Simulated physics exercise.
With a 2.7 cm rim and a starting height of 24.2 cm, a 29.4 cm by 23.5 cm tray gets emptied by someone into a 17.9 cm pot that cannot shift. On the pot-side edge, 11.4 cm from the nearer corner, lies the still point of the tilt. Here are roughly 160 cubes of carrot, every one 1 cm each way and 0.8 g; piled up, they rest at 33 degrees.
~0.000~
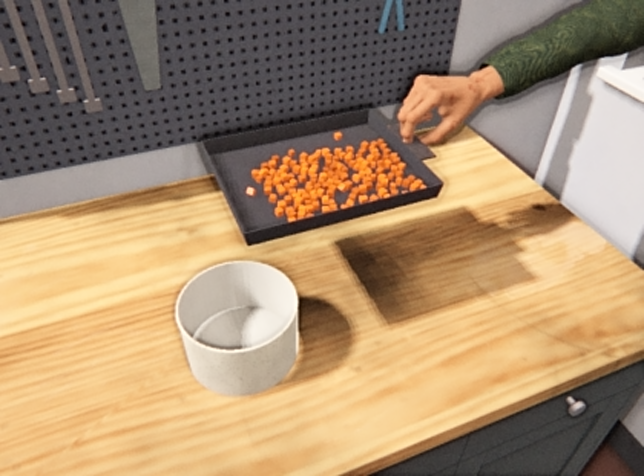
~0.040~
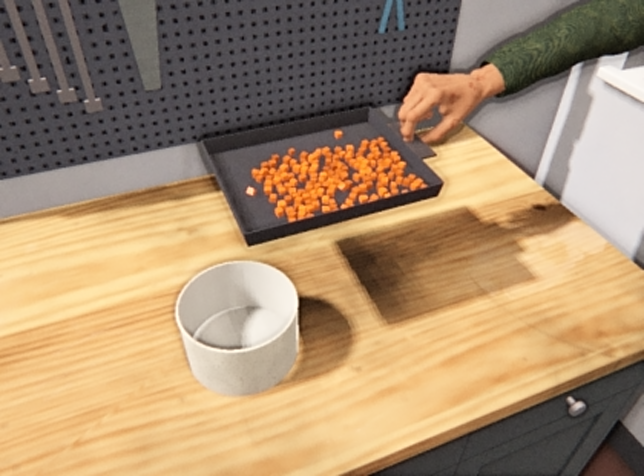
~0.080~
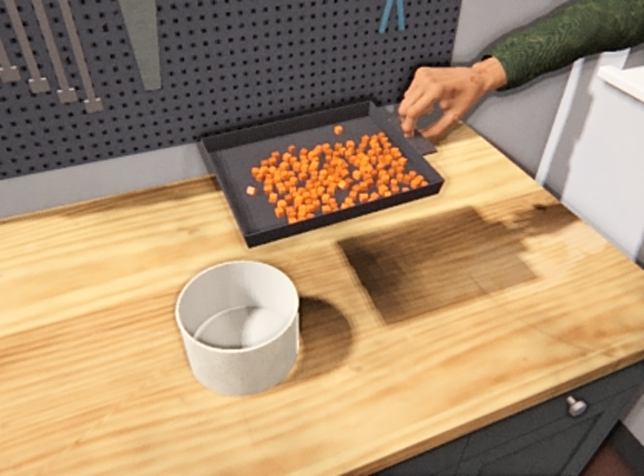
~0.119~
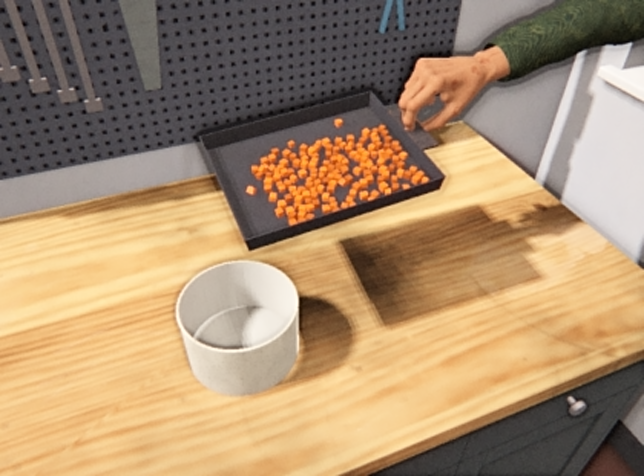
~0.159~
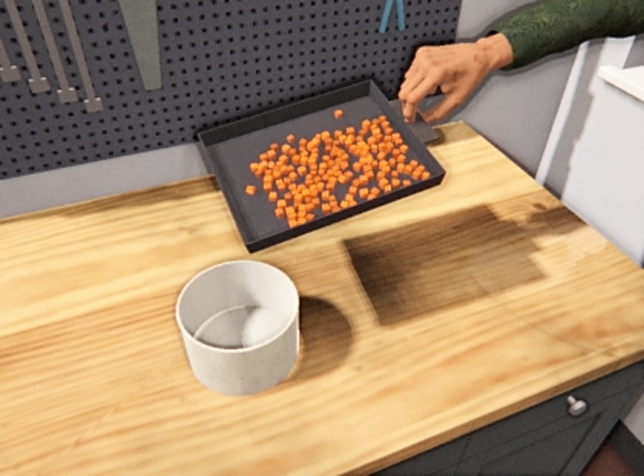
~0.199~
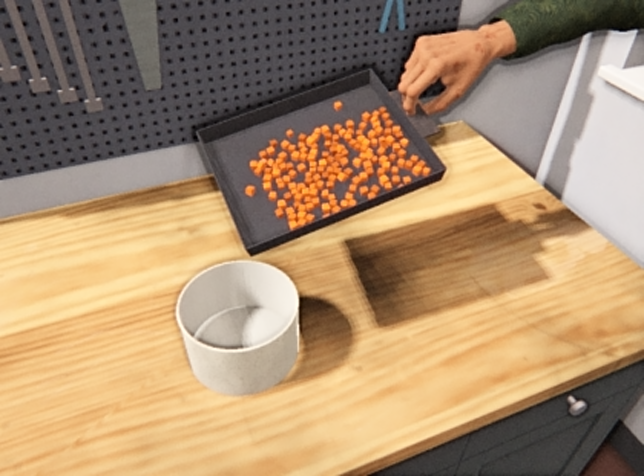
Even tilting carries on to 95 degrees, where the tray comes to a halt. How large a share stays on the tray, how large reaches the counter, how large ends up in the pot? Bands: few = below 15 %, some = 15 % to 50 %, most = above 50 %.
Tray: Few, counter: Few, pot: Most.
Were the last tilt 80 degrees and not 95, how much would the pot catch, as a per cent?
Around 70 per cent, then.
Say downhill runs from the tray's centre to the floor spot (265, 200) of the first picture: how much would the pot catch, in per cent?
That comes to around 70 per cent.
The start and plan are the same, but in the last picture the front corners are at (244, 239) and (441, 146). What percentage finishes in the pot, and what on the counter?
Pot: 65, counter: 20.
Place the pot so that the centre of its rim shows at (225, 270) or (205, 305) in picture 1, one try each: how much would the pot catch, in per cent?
First try about 40 per cent, second try about 50 per cent.
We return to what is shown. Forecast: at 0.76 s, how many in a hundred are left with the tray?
Estimate: About 75 percent.
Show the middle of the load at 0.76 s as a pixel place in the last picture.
At that time the load is centred around (277, 255).
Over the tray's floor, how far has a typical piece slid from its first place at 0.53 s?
By then it sits near 4 cm from where it began.
After 0.53 s, tilt 54 degrees; the tray holds 100 %, the pot 0 %.
After 0.76 s, tilt 81 degrees; the tray holds 75 %, the pot 5 %.
After 1.10 s, tilt 95 degrees; the tray holds 15 %, the pot 80 %.
At rest (2.5 s), tray 0 %, counter 5 %, pot 95 %.
